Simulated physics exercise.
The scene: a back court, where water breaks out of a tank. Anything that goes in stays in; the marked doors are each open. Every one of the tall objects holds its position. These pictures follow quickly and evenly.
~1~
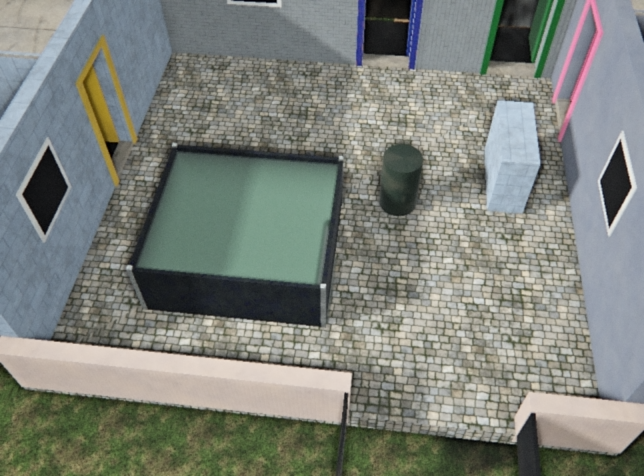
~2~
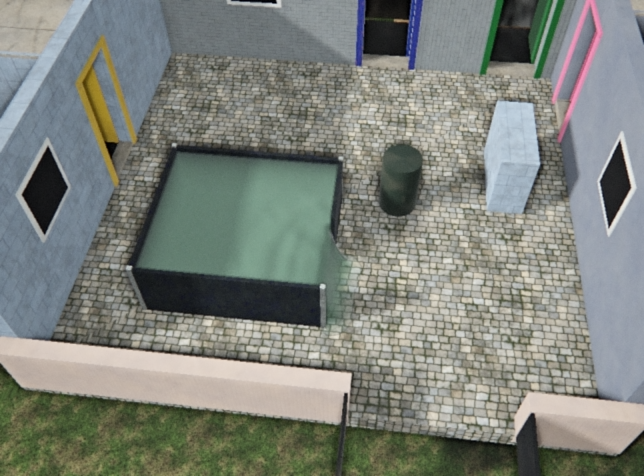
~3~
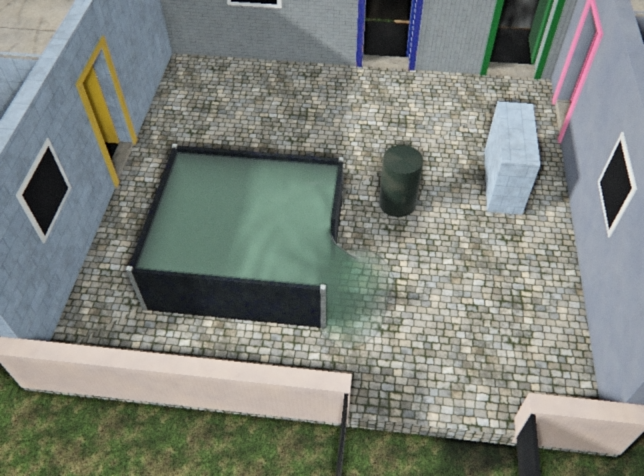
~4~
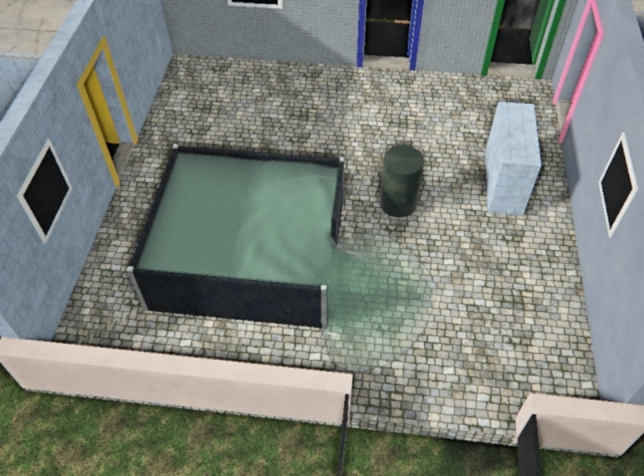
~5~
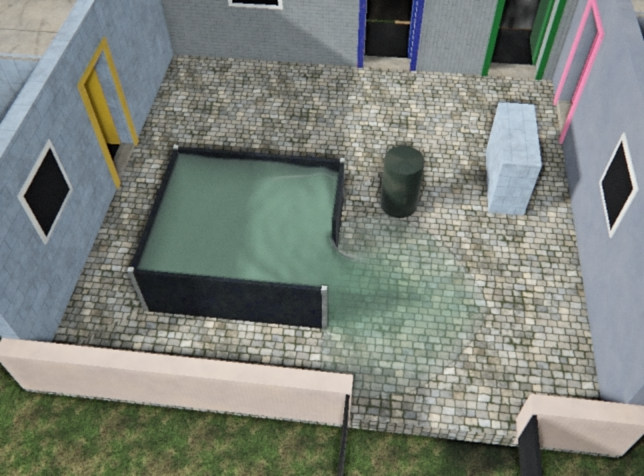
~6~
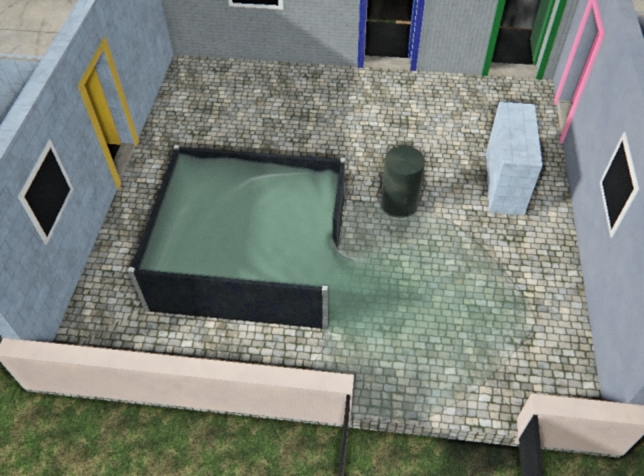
The clip shows a paved court with a dark-walled tank of still green water, a dark cylinder and a pale block; water then pours through a gap in the tank's right side and fans out rightward across the paving.
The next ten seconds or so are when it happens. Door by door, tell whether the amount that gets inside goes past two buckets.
In order: I expect the blue door to stay within two buckets. I expect the green door to go over the limit. I expect the pink door to stay within two buckets. I expect the yellow door to stay within two buckets.
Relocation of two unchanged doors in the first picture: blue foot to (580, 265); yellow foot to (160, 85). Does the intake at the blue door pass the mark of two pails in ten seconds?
Blue is flooded.
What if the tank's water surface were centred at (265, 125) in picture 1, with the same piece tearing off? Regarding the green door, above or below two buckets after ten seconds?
The green one is over.
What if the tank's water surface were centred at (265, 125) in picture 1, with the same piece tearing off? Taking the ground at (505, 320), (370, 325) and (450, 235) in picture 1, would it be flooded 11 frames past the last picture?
One after the other: Reached, reached, reached.
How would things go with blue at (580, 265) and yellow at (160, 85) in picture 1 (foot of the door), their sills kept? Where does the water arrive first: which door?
The blue-painted one, as it turns out.
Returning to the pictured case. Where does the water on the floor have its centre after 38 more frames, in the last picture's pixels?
Centre of mass: Roughly (400, 233).
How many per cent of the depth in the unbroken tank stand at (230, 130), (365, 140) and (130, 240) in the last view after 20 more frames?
Readings in order: Around 0, 0 and 0 %.
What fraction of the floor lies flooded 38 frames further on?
My estimate is near 55 per cent.
A moment on, water covers 30 % of the floor; the blue door not reached, the green door not reached, the pink door not reached, the yellow door not reached.
Next, water covers 30 % of the floor; the blue door not reached, the green door not reached, the pink door not reached, the yellow door not reached.
Then, water covers 40 % of the floor; the blue door not reached, the green door under two buckets in, the pink door wet at the sill, nothing in, the yellow door not reached.
Later, water covers 55 % of the floor; the blue door wet at the sill, nothing in, the green door far over two buckets in, the pink door wet at the sill, nothing in, the yellow door not reached.
In the end, water covers 85 % of the floor; the blue door wet at the sill, nothing in, the green door far over two buckets in, the pink door under two buckets in, the yellow door wet at the sill, nothing in.
